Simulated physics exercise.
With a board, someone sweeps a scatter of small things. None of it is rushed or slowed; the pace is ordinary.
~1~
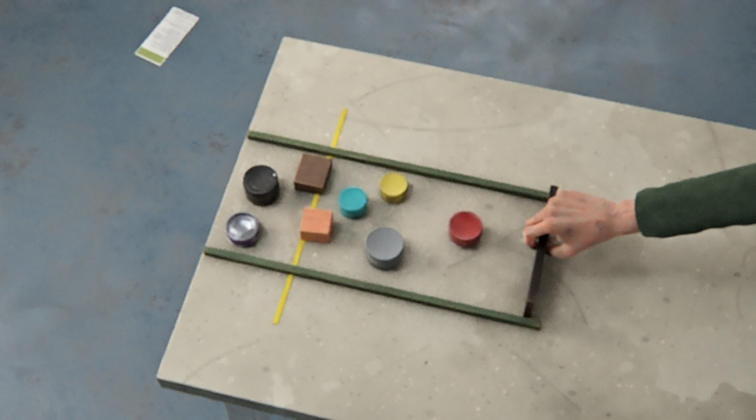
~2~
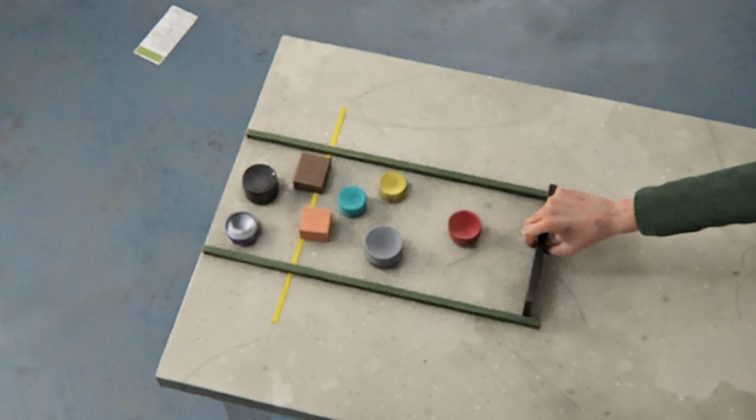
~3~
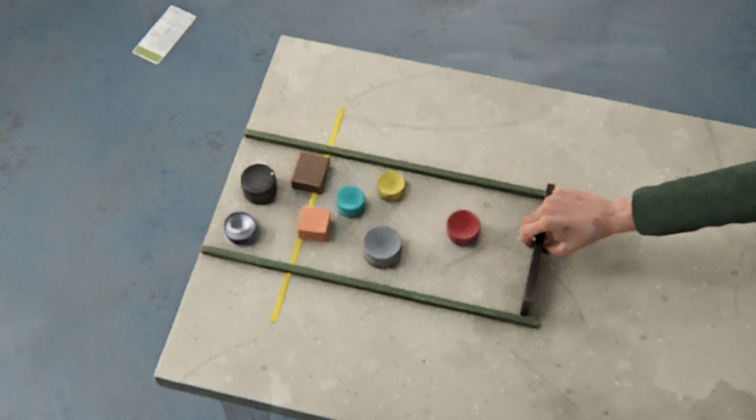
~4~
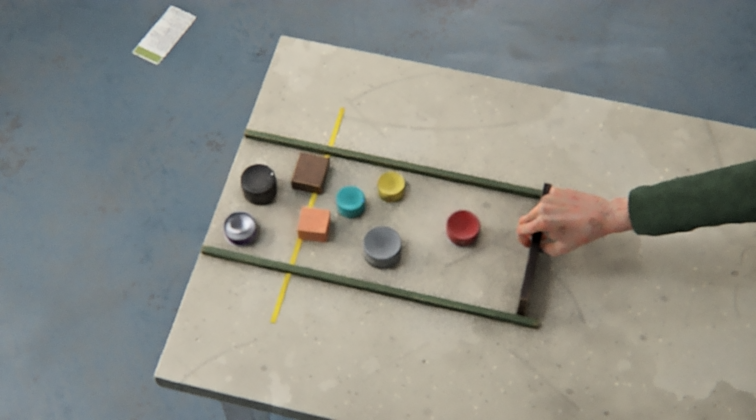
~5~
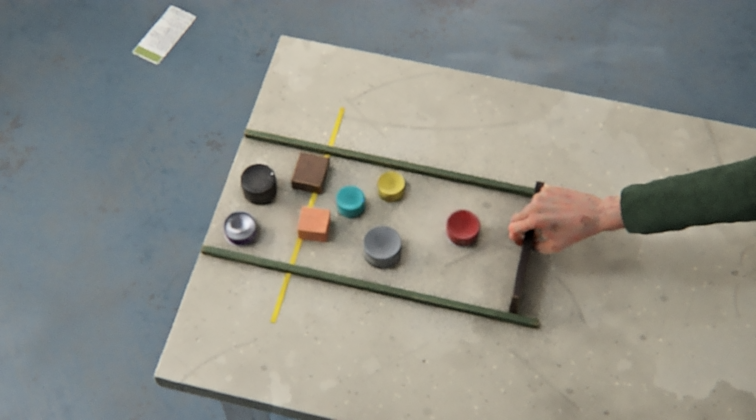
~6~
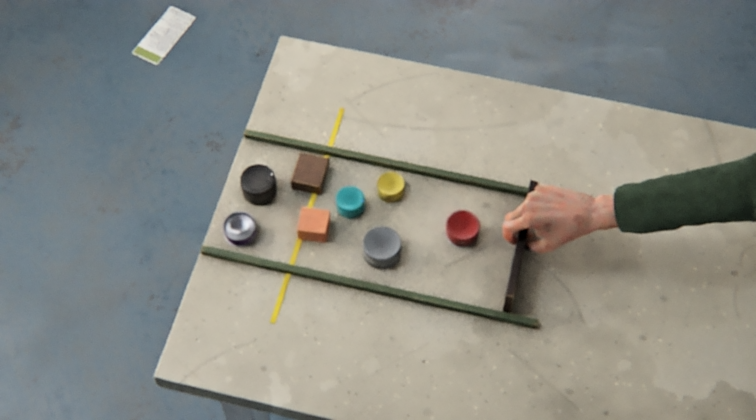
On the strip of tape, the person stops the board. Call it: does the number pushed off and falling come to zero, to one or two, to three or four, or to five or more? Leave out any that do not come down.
It comes to zero.
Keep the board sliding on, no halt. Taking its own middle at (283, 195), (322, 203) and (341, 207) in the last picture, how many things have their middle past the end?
Over the end: 1, 0, 0.
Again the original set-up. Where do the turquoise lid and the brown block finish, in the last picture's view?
First at (268, 185); second at (274, 160).
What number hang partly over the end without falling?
The number overhanging is 1.
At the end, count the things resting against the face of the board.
Number: 3.
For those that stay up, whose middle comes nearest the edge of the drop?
It's the black lid.
Soon after, none off yet; purple tin at rest near (240, 229); black lid at rest near (259, 185); brown block at rest near (310, 174).
In the end, the number that fall off is zero.
